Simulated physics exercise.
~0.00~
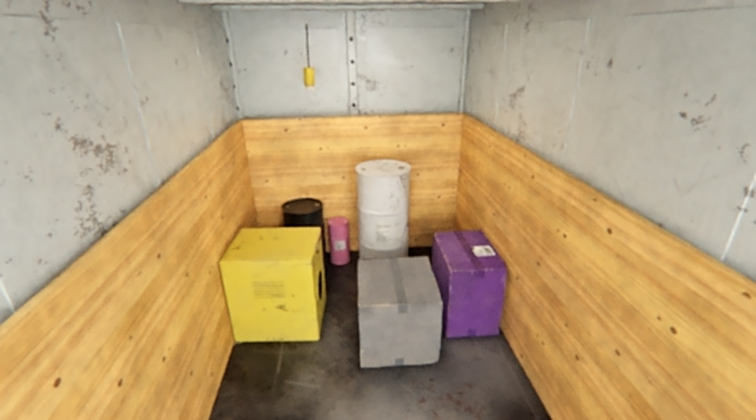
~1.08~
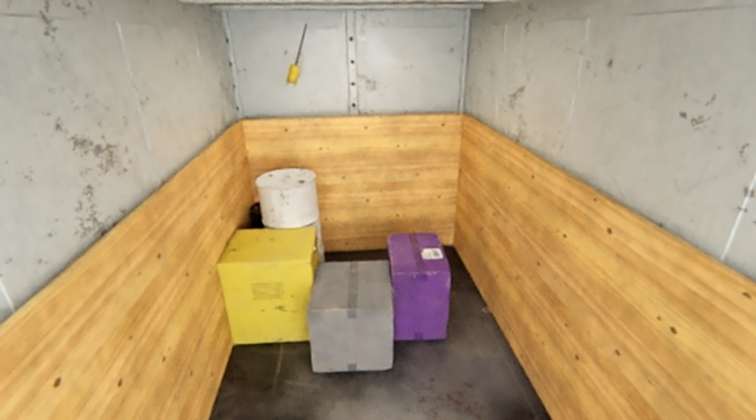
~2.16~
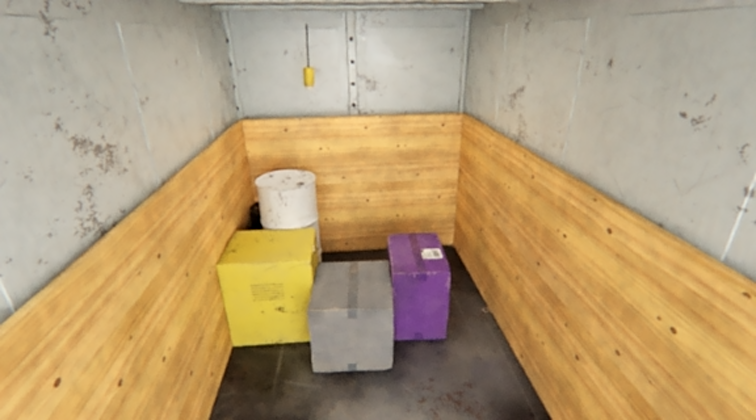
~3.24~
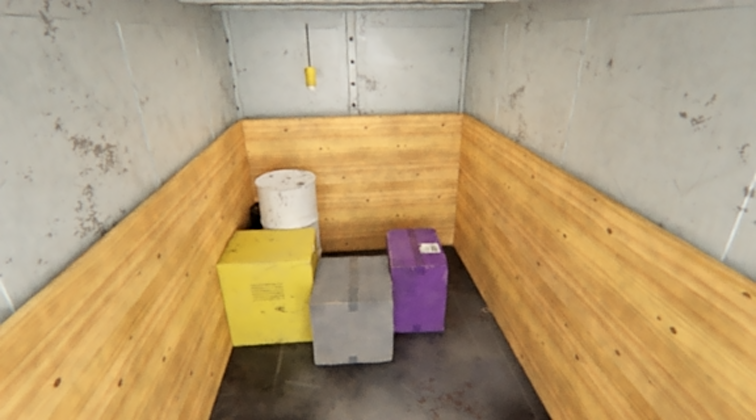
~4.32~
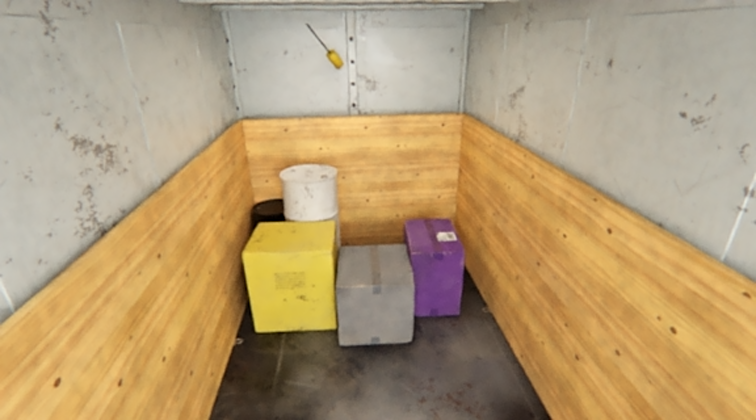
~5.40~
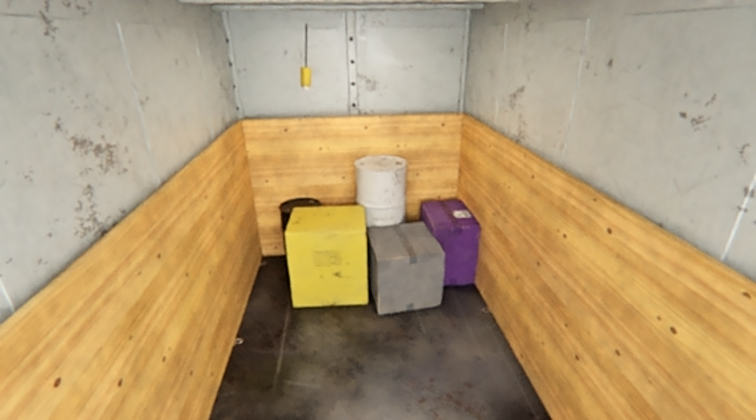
The clip shows boxes, drums and a small pink canister inside a wood-lined van as a yellow object swings overhead. The white drum, grey box and purple box slide left, then the load shifts right and towards the bulkhead, ending upright with the pink canister out of sight.
